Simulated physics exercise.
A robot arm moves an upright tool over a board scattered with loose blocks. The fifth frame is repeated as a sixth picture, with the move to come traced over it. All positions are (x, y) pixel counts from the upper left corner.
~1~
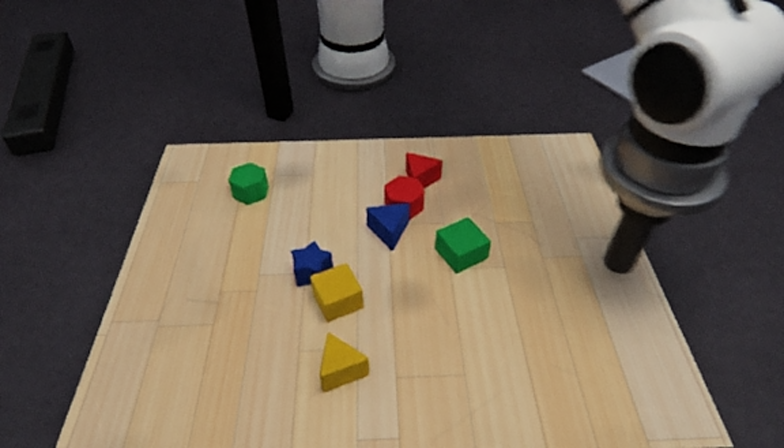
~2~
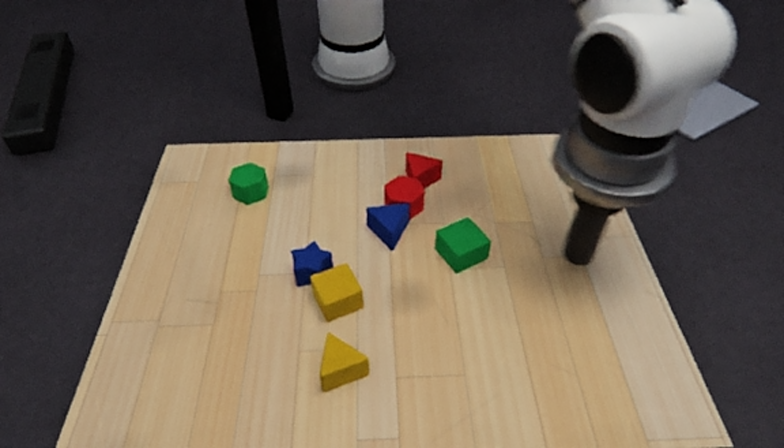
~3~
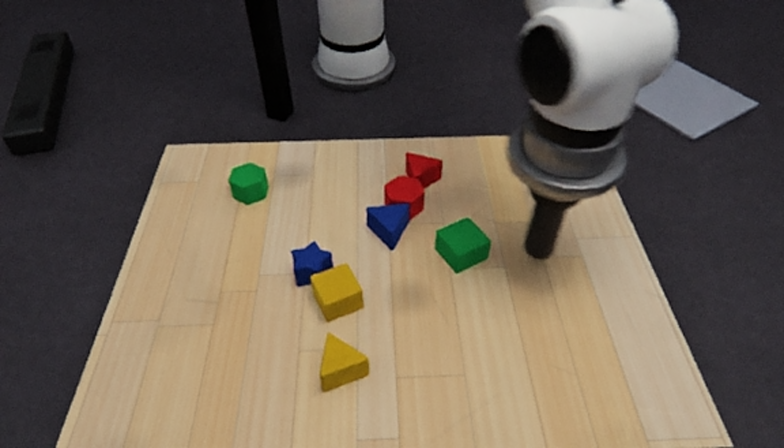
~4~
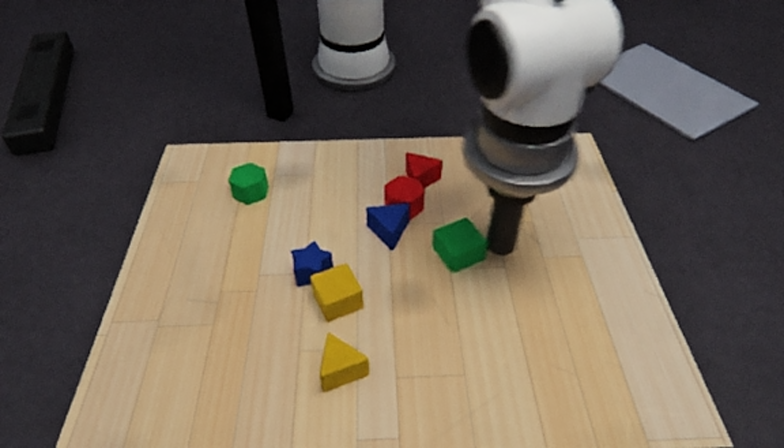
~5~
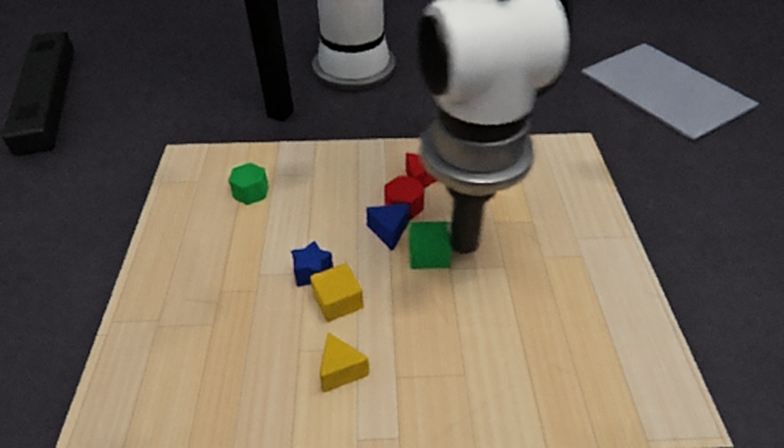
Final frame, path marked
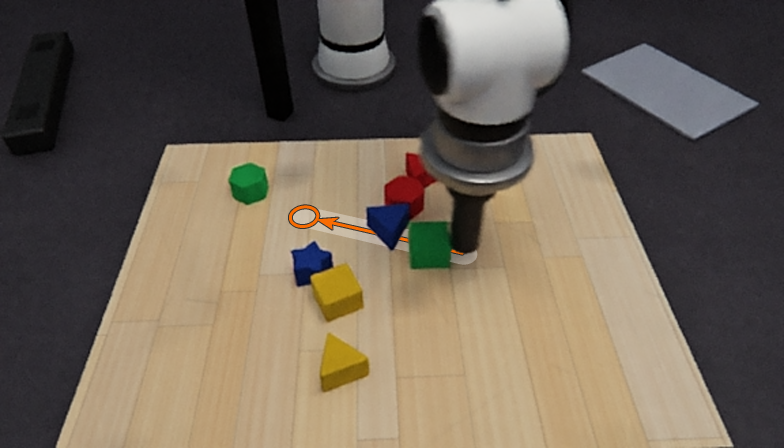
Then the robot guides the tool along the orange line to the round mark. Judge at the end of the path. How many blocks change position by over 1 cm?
It displaces two.
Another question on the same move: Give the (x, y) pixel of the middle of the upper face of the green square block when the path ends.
Just about (365, 241).
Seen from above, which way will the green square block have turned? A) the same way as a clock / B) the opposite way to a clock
My answer is option B.
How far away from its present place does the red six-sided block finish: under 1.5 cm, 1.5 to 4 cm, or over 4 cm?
The block shifts less than 1.5 cm.
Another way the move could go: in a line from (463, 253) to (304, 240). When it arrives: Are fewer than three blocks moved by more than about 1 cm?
I expect not.
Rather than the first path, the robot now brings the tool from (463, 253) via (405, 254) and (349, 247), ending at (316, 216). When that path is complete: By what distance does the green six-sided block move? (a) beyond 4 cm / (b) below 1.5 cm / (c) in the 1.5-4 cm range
It's b.
Path on the board, from (463, 253) directly to (304, 217).
The first path, step by step. One third of the way, tool (408, 230); blue triangular block (375, 211), turned 35° clockwise; green square block (379, 238), turned 30° anticlockwise.
Two thirds of the way, tool (353, 217); blue triangular block (338, 194), turned 40° clockwise; green square block (365, 241), turned 65° anticlockwise.
At the end, tool (302, 206); blue triangular block (322, 182), turned 75° clockwise; red six-sided block in place; green square block (365, 241), turned 65° anticlockwise.
